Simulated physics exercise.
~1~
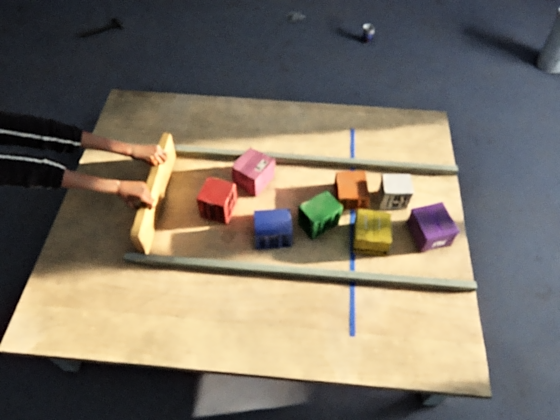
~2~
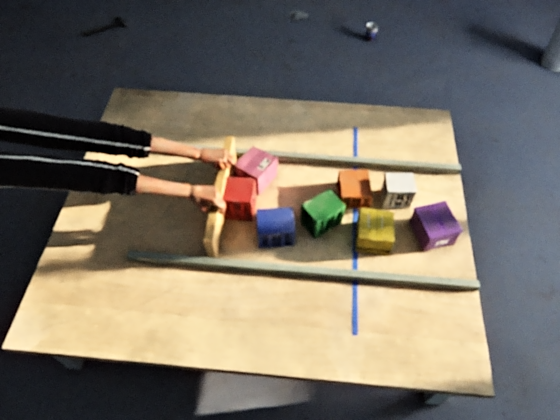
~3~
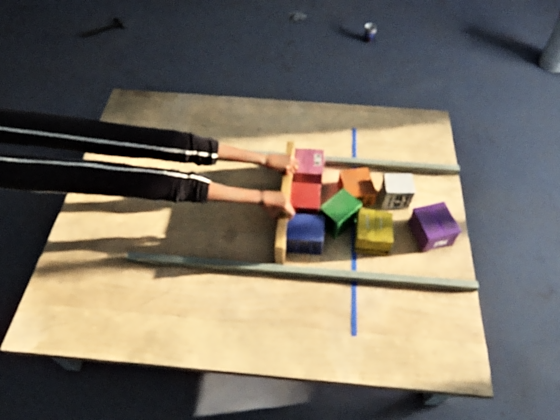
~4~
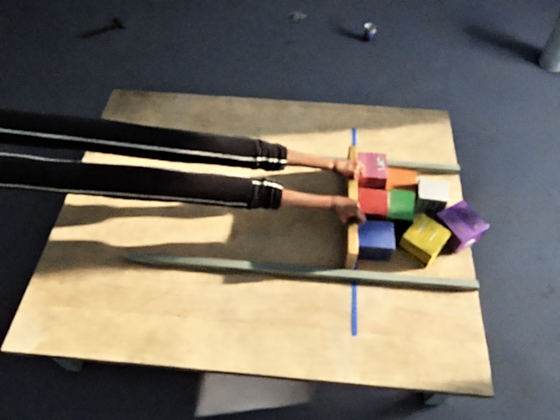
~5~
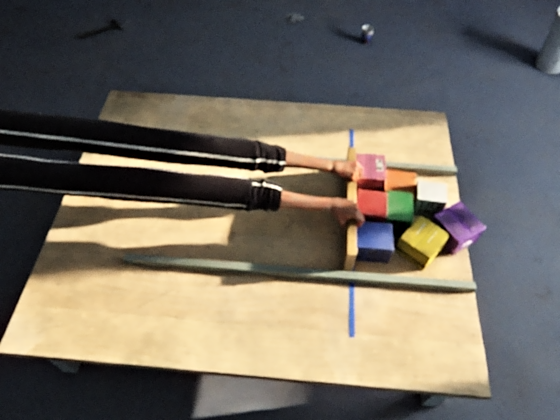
Two arms in dark, white-striped sleeves reach in from the left and hold an upright wooden plank on a pale tabletop, seen from above over a dark floor. Eight coloured blocks lie scattered between two greenish rails, with red, pink, blue and green nearer the plank and orange, white, yellow and purple farther right, around a blue tape line. The hands push the plank rightward, and it meets the red block, then gathers the pink and blue ones. These press into the rest, bunching them toward the right edge. The plank stops at the tape, and all eight blocks remain on the table.
